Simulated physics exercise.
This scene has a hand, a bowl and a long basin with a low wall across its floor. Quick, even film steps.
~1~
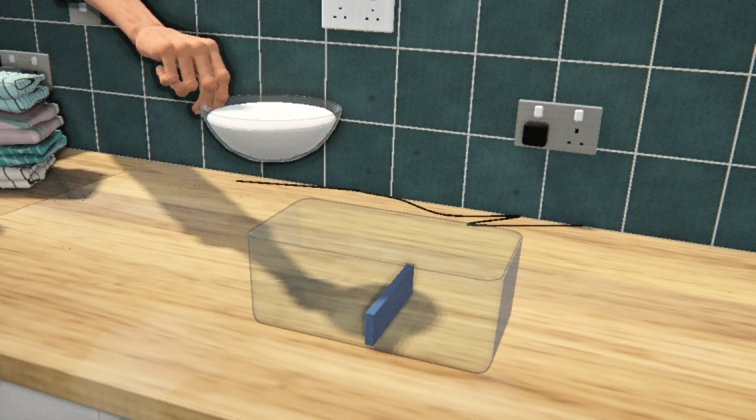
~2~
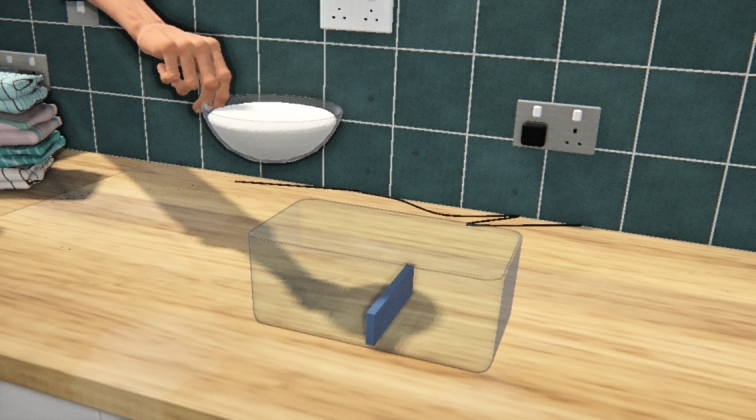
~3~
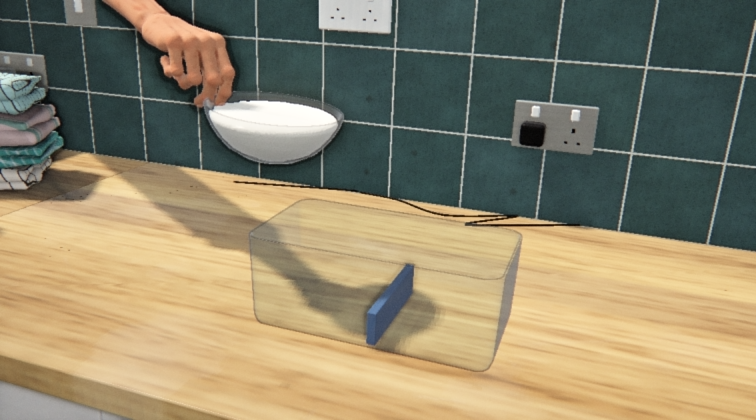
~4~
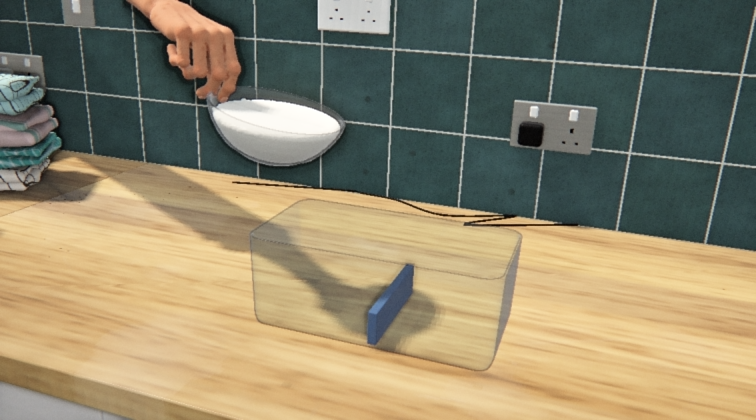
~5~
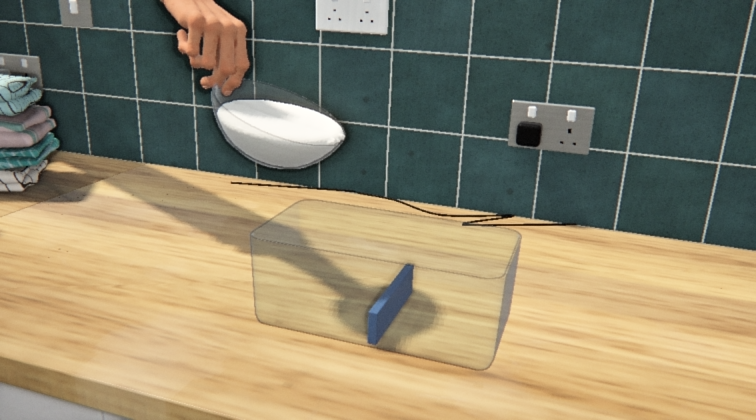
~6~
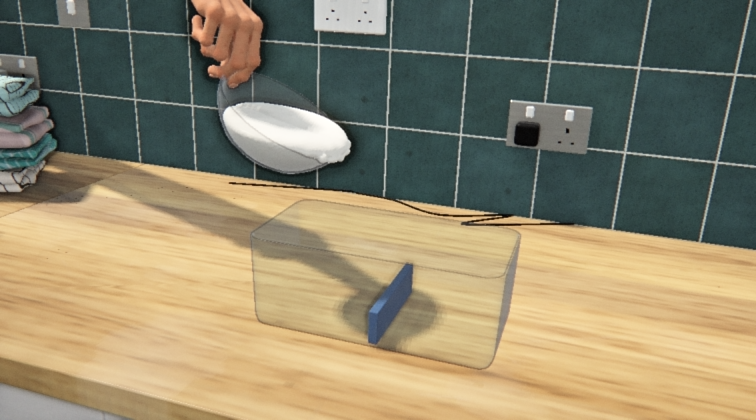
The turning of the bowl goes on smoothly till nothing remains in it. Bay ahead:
It is the part on the left.
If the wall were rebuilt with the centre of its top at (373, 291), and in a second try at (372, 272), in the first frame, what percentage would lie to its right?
Roughly 35 % and 25 %.
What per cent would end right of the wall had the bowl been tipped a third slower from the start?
About 15 %.
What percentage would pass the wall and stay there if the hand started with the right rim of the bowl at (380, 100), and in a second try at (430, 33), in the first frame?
Near 60 in a hundred first, near 65 in a hundred second.
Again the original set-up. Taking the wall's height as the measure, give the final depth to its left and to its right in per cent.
Left of the wall 50 %, right of the wall 10 %.
A moment on, the tilt is 92° and 3 per cent is still to pour, 77 is left of the wall and 0 right of it.
Next, the tilt is 98° and 0 per cent is still to pour, 78 is left of the wall and 6 right of it.
Then the tilt is 98° and 0 per cent is still to pour, 81 is left of the wall and 11 right of it.
Later the tilt is 98° and 0 per cent is still to pour, 81 is left of the wall and 11 right of it.
In the end 81 per cent lies left of the wall, 11 right of it and 8 outside.
